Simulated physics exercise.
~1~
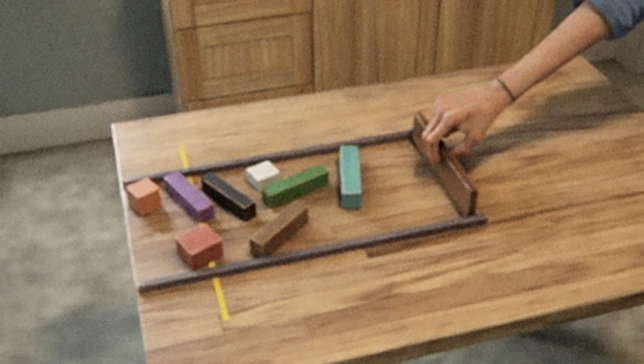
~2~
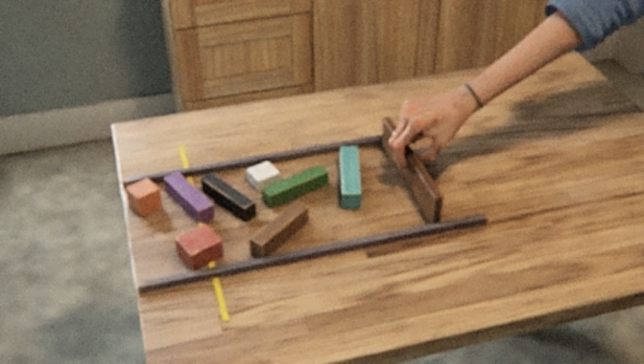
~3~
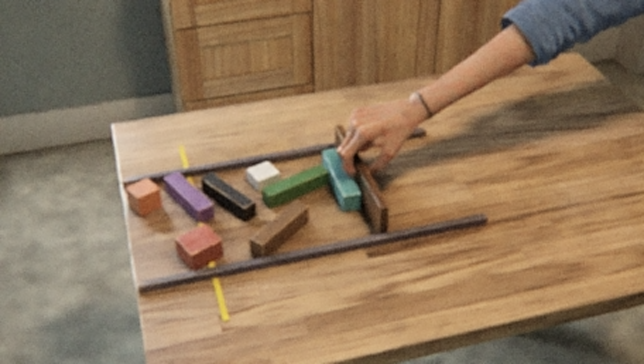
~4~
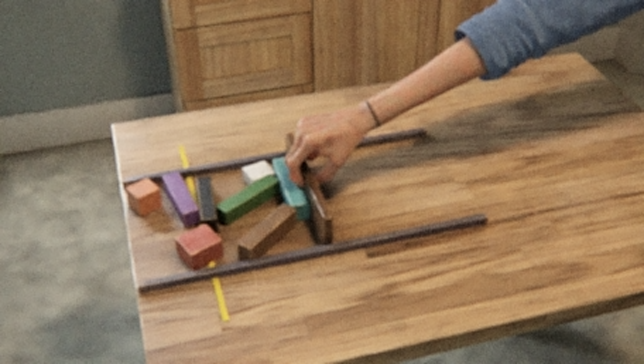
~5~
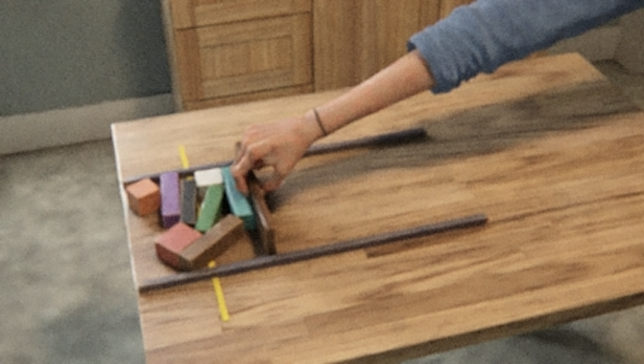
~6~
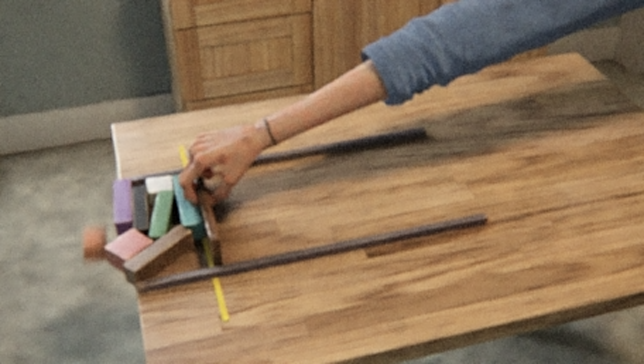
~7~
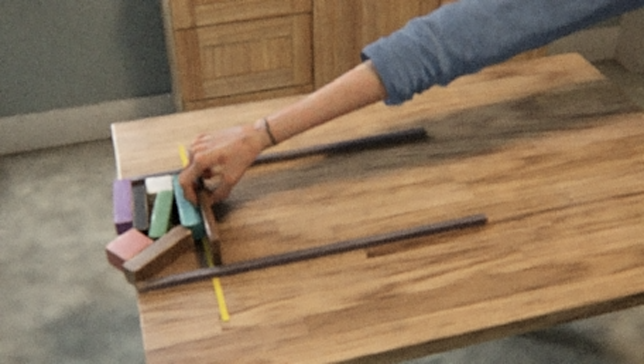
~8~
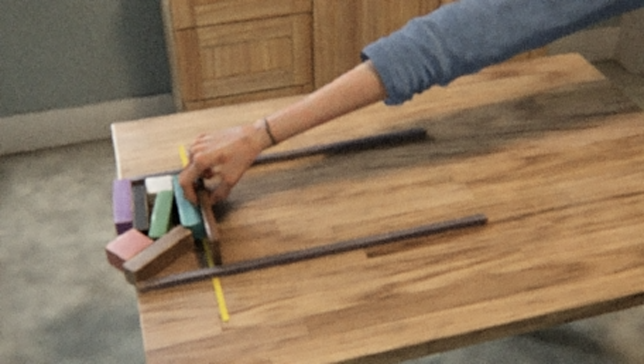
A hand slides a board left, bunching colored blocks until the orange one falls off the table.
